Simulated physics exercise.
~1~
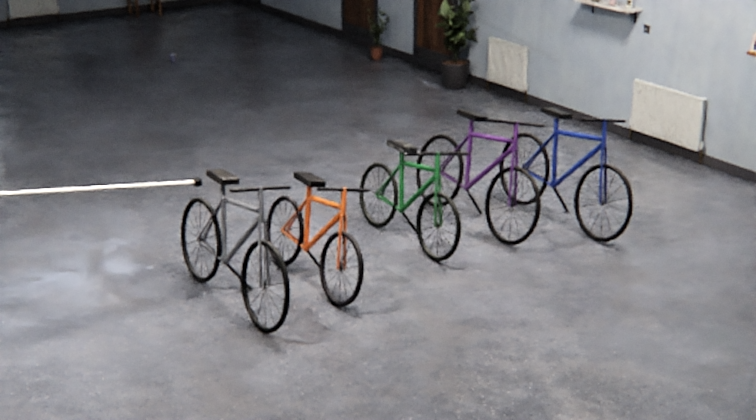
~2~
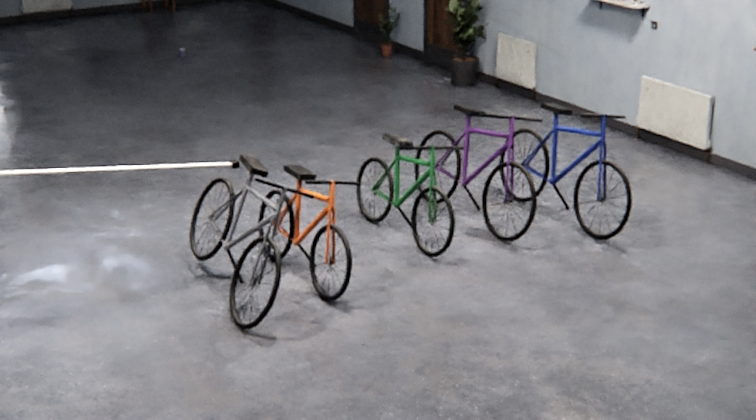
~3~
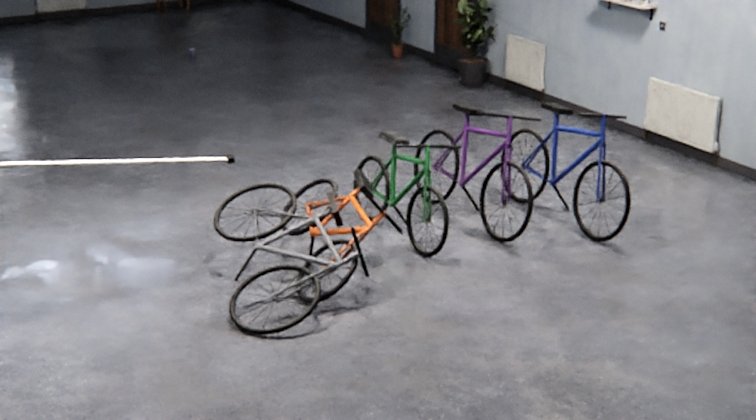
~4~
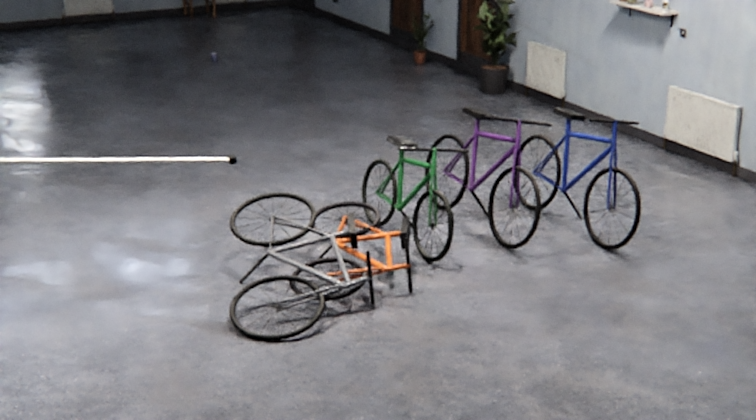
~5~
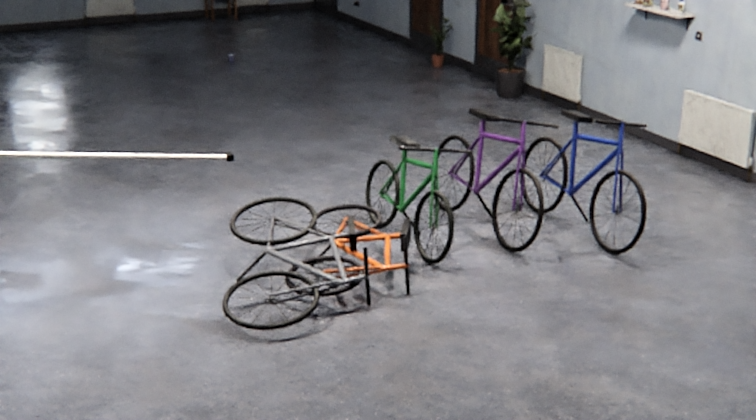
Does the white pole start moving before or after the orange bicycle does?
The white pole starts moving before the orange bicycle does. It moves to the right while the orange bicycle is still standing in place, and the orange one tips only afterwards.
A white pole tips the gray bicycle into the orange one, and only those two fall.
